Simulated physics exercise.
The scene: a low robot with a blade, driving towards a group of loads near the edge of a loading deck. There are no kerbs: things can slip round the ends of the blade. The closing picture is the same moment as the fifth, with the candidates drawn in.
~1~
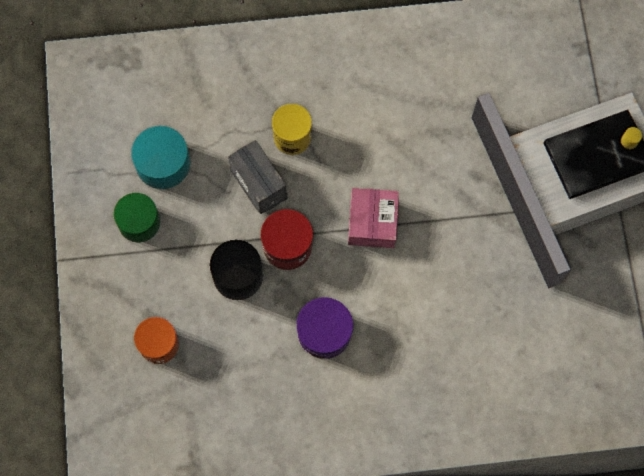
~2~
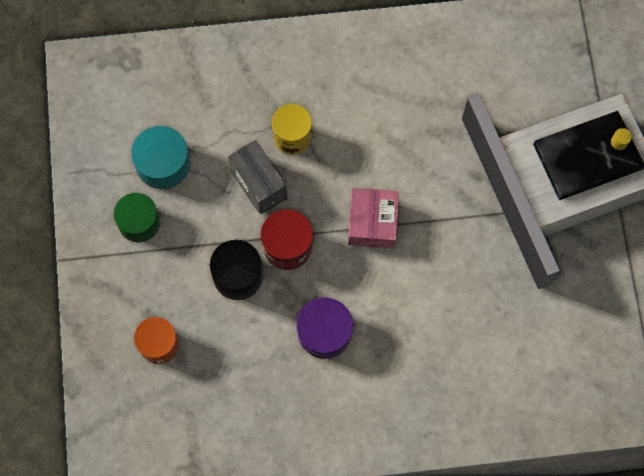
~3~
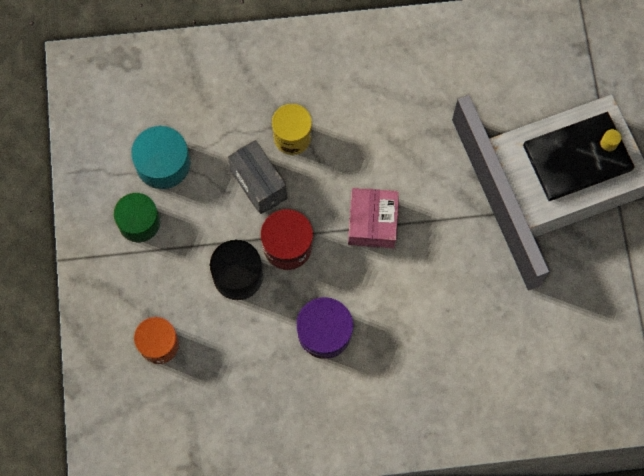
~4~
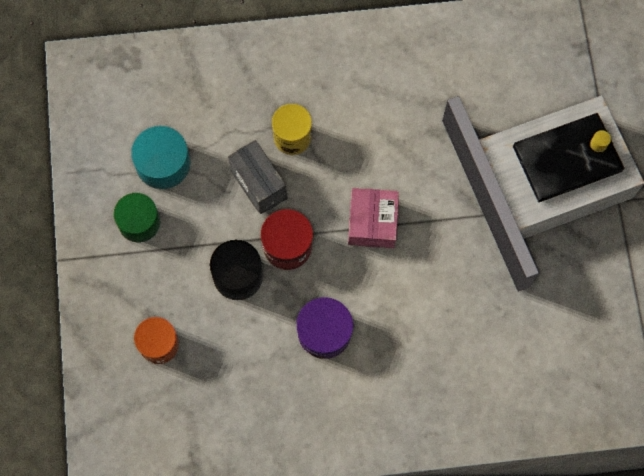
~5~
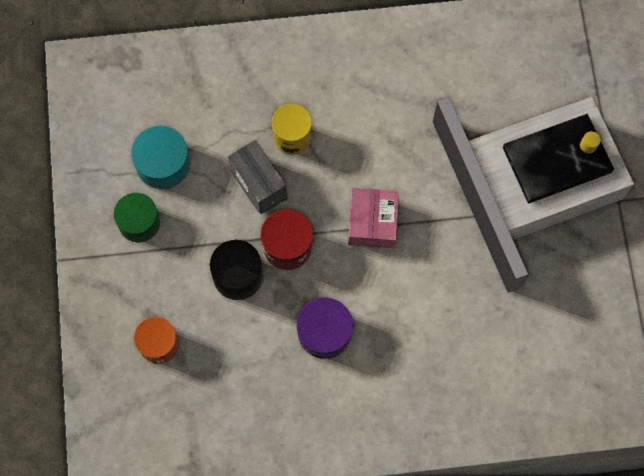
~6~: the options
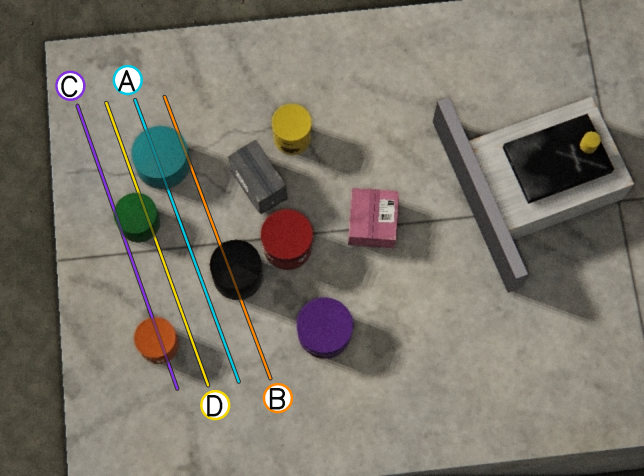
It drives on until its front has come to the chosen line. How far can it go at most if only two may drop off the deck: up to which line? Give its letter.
No farther than C.
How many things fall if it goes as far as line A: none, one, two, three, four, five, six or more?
In all, none.
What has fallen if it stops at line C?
It is the turquoise canister.
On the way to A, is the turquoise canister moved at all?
Yes.
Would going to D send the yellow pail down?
By then, no.
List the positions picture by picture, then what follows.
The first picture shows green canister (137, 218); black canister (237, 270); purple pail (324, 329).
The second picture shows robot (582, 157); pink box (373, 218).
The third picture shows robot (572, 158); turquoise canister (161, 157).
The fourth picture shows robot (562, 159); grey box (258, 177).
The fifth picture shows robot (551, 160); green canister (137, 218); black canister (237, 270); purple pail (324, 329).
On the copy, A at (185, 236); B at (216, 233); C at (125, 243); D at (155, 239).
On C. First, robot (426, 173); red pail (282, 242); pink box (328, 230).
Then, robot (299, 186); turquoise canister (128, 166); orange pail (155, 349).
Finally, robot (196, 197); turquoise canister over the edge; green canister (54, 238); one fallen.
By contrast, A is within the limit but short; B is within the limit but short; D is within the limit but short.
